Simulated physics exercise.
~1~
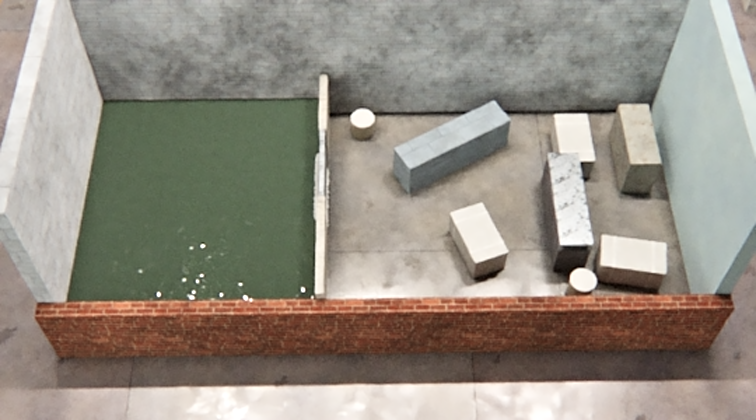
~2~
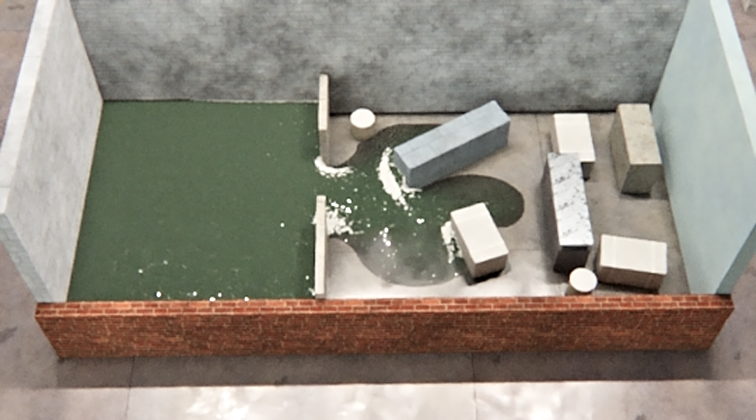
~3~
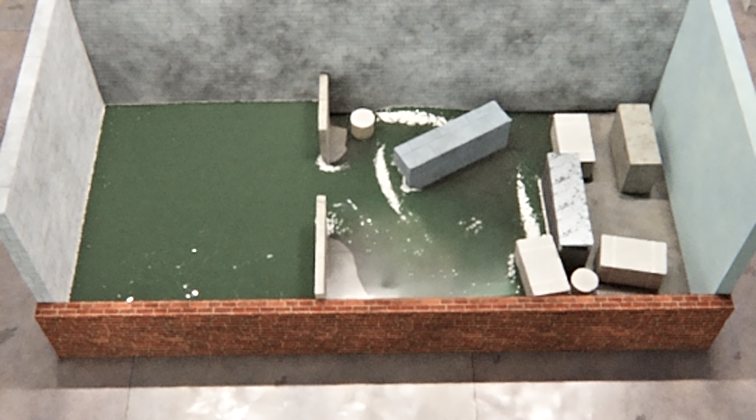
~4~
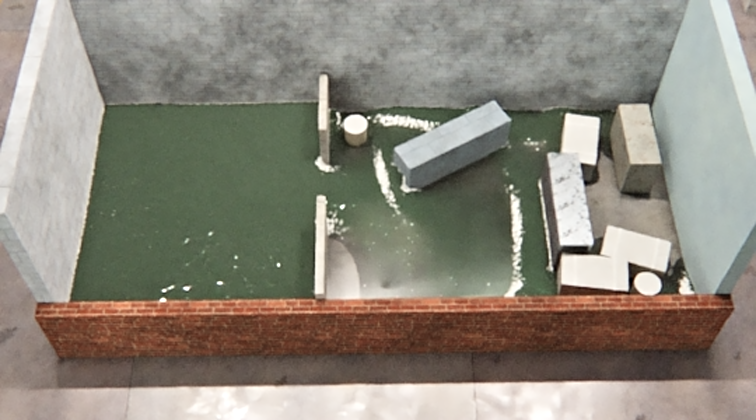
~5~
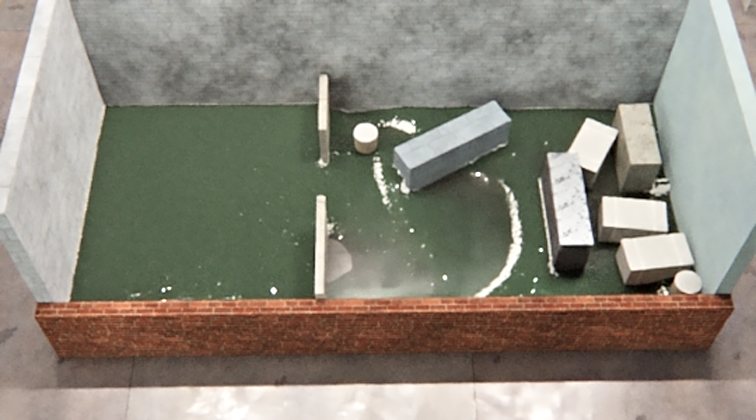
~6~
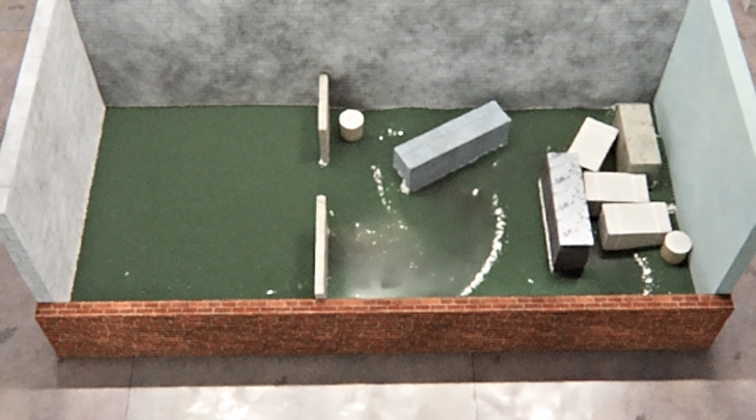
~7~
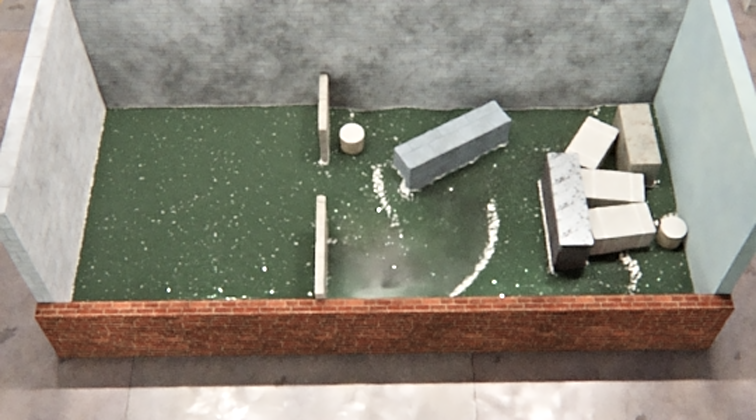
The video shows green water pouring through a gap in a partition into the right side of a walled enclosure, spreading around pale blocks and small cylinders, carrying several rightward until they cluster near the far wall, while the long blue-grey block stays put.
